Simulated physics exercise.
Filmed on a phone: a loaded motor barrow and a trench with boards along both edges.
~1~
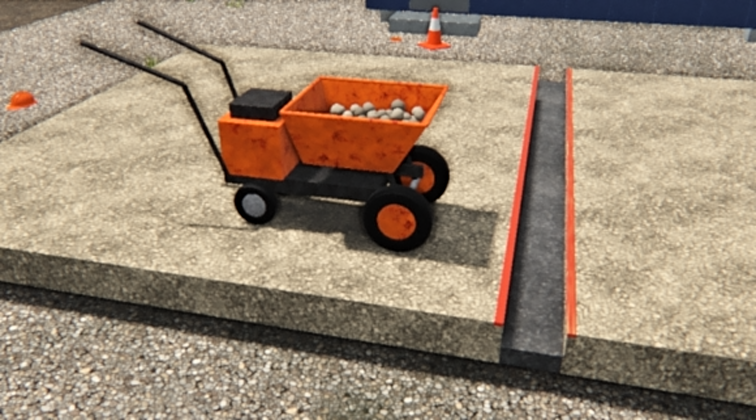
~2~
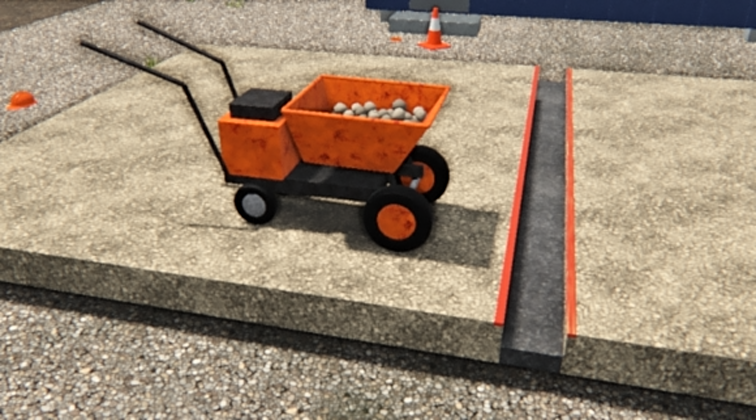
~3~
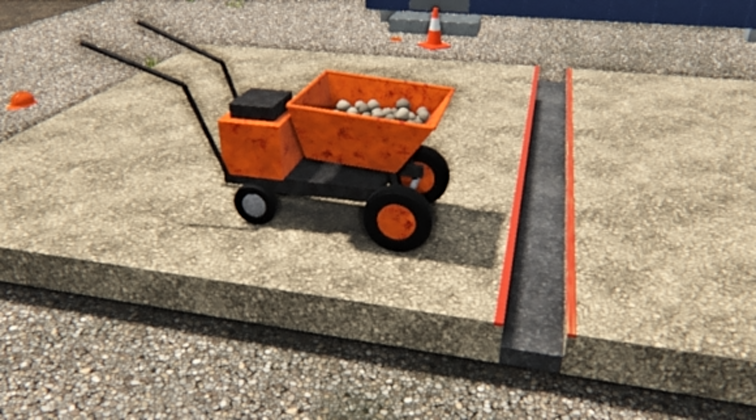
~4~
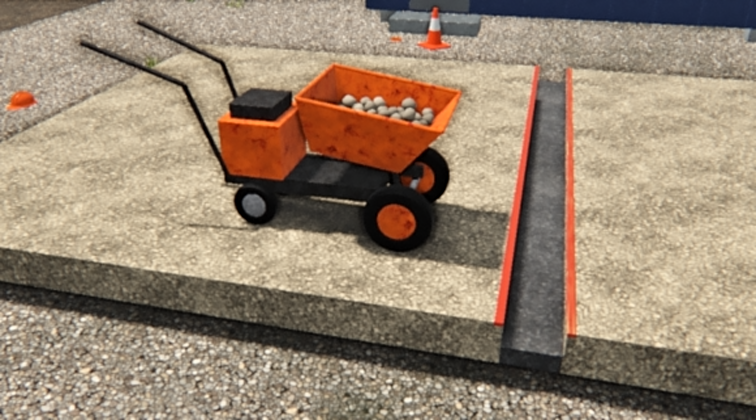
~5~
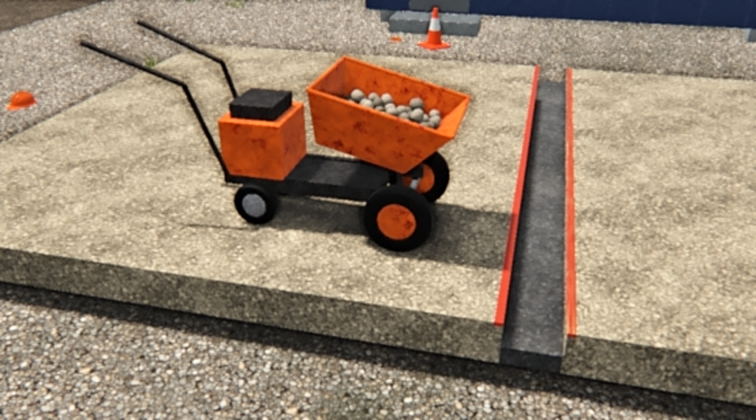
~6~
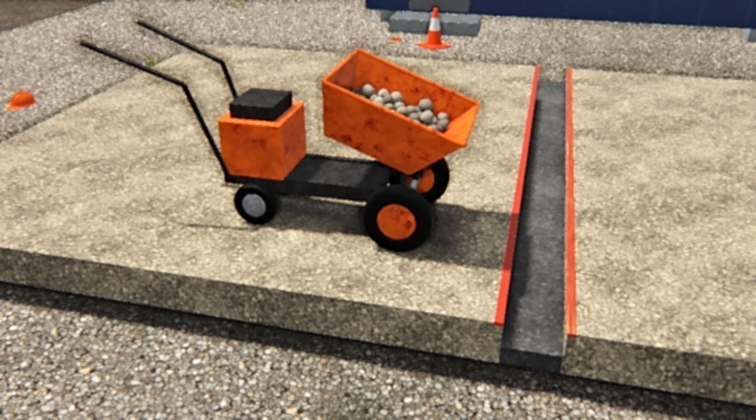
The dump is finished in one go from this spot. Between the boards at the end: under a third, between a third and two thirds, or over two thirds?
The trench takes over two thirds.
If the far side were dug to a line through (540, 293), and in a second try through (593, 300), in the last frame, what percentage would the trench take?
First some 50, then 100 per cent.
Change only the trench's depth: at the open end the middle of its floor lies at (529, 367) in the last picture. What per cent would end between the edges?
Roughly 100 in a hundred.
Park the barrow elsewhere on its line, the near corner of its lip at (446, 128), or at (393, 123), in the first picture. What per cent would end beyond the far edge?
About 10 and 0 per cent.
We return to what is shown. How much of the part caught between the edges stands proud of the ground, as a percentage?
Close to 20 per cent.
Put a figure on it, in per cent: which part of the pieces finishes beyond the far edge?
Roughly 0 in a hundred.
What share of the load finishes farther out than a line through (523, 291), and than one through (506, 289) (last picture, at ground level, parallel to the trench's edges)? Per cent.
Roughly 70 per cent, and 100 per cent.
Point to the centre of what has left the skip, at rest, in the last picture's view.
At about (538, 247).
Just after the last frame, skip tipped steeply; every one in the skip.
A moment on, skip tipped right over; the larger part in the skip; just a few short of the trench; roughly a quarter in or heaped over the trench; just a few falling.
Further on, skip tipped right over; about a tenth in the skip; just a few short of the trench; almost all in or heaped over the trench; just a few beyond it.
When it is over, skip tipped right over; just a few in the skip; just a few short of the trench; almost all in or heaped over the trench; just a few beyond it.
